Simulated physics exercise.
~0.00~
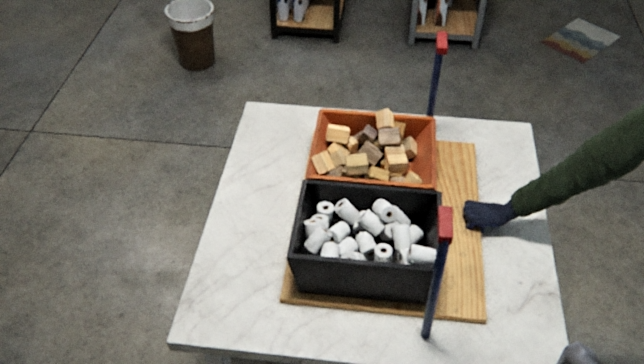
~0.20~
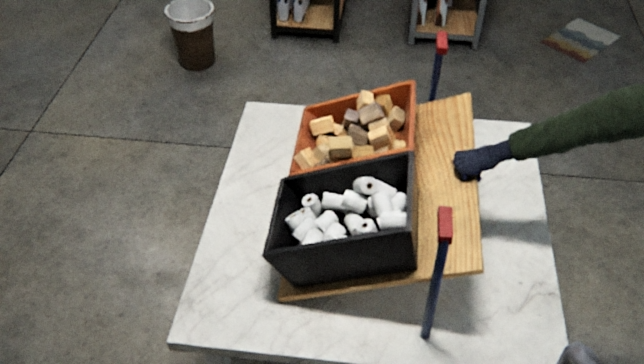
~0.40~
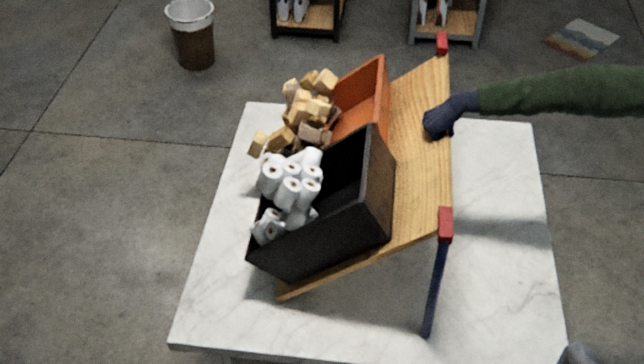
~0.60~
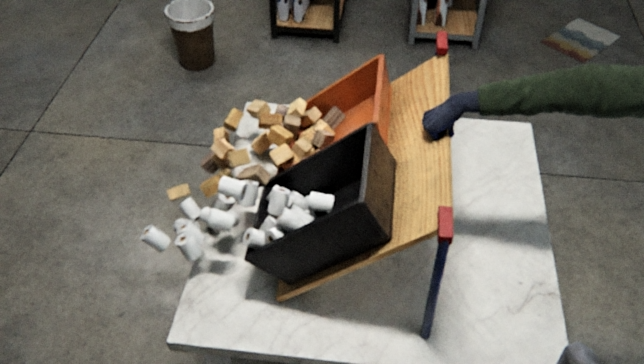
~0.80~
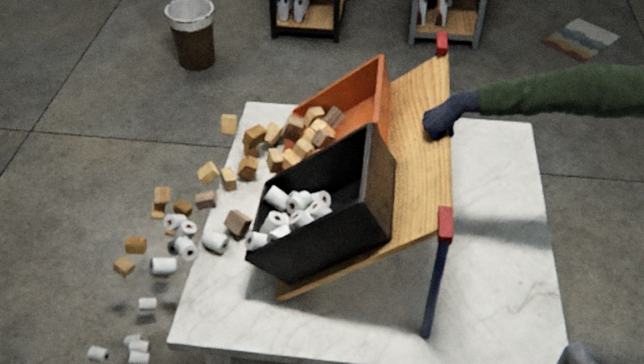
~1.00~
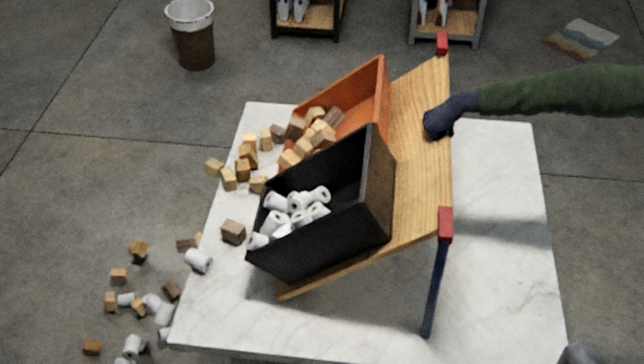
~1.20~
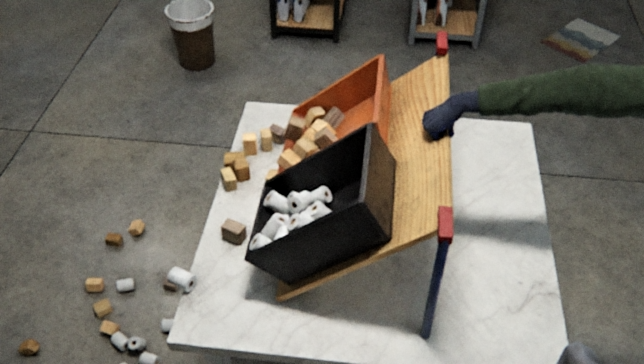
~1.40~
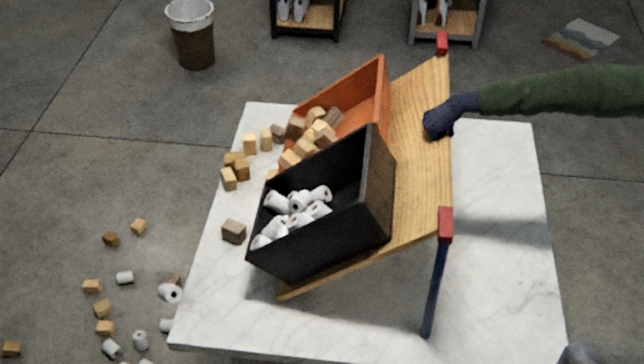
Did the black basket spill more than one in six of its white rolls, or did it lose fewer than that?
It spilled more than one in six of them. A good share of the white rolls tumbled out to the left, though a pile stayed inside the tilted basket.
